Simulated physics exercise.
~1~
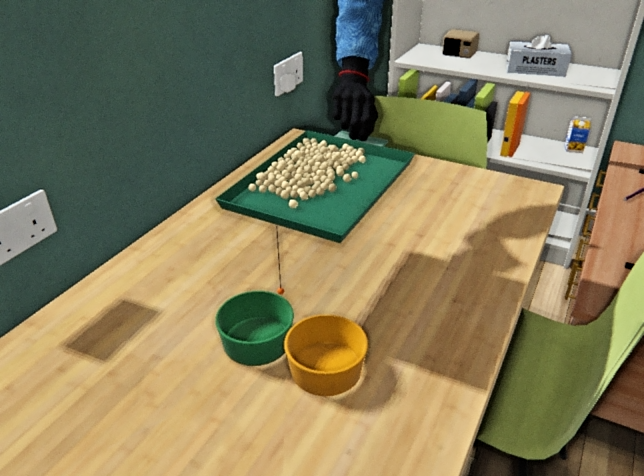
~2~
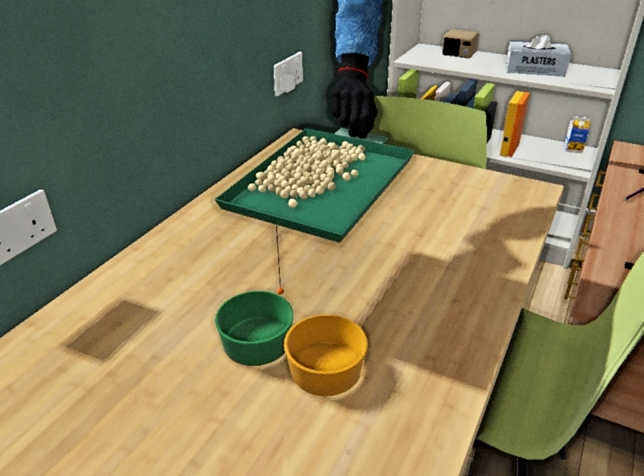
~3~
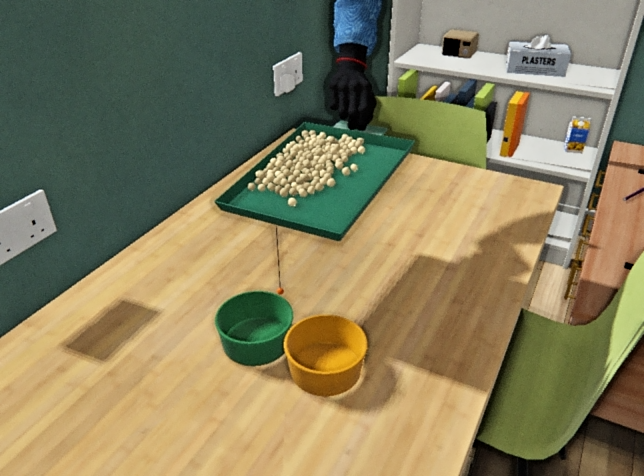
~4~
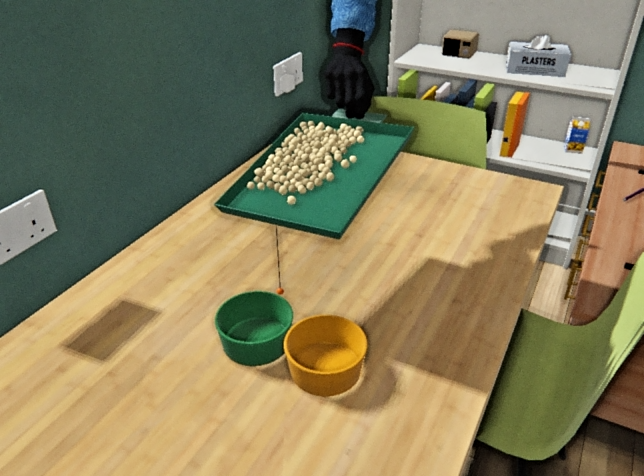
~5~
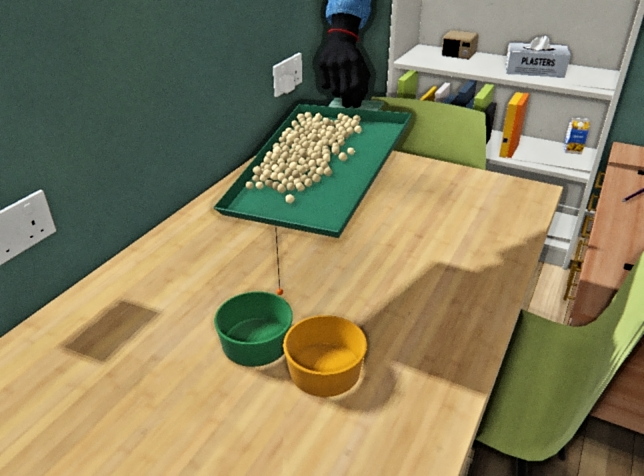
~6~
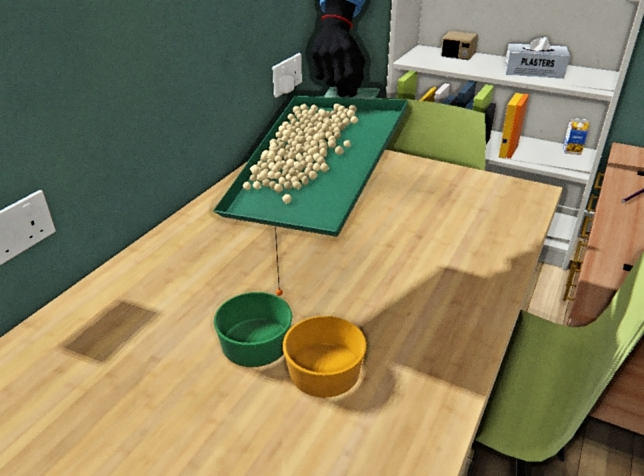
On a wooden table, a black-gloved hand gradually raises the far end of a green tray of nuts.
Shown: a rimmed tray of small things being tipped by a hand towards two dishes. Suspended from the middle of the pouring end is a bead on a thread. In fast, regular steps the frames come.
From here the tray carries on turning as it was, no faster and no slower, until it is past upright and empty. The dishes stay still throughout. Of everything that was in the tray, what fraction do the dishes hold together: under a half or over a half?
Most of it finds no dish.
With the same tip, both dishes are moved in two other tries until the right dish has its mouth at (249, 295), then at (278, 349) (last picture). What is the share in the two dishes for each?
You'd get near 80 per cent and afterwards near 20 per cent.
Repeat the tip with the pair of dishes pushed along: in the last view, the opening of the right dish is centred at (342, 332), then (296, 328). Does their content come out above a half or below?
Well, the minor share the first time and the bulk the second time.
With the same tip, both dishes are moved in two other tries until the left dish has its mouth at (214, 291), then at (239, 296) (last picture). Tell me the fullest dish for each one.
First place: The leftmost one; second place: The leftmost one.
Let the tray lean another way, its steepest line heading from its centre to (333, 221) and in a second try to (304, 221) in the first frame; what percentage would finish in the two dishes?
About 50 % and about 90 %.
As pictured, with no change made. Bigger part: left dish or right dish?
Simple - it is the one placed left.
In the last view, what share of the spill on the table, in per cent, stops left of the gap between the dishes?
Around 100 %.
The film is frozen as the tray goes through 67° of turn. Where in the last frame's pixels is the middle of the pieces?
Look around (241, 200) in the last picture.
Soon, tray tipped steeply; most on the tray; a stray few in the left dish; a stray few outside both; a small part in the air.
A while on, tray tipped past a quarter turn; a stray few on the tray; about a quarter in the left dish; about half outside both; about a quarter in the air.
Towards the end, tray tipped past a quarter turn; about a quarter in the left dish; most outside both.
Finally, tray tipped past a quarter turn; none in the right dish; about a quarter in the left dish; most outside both.
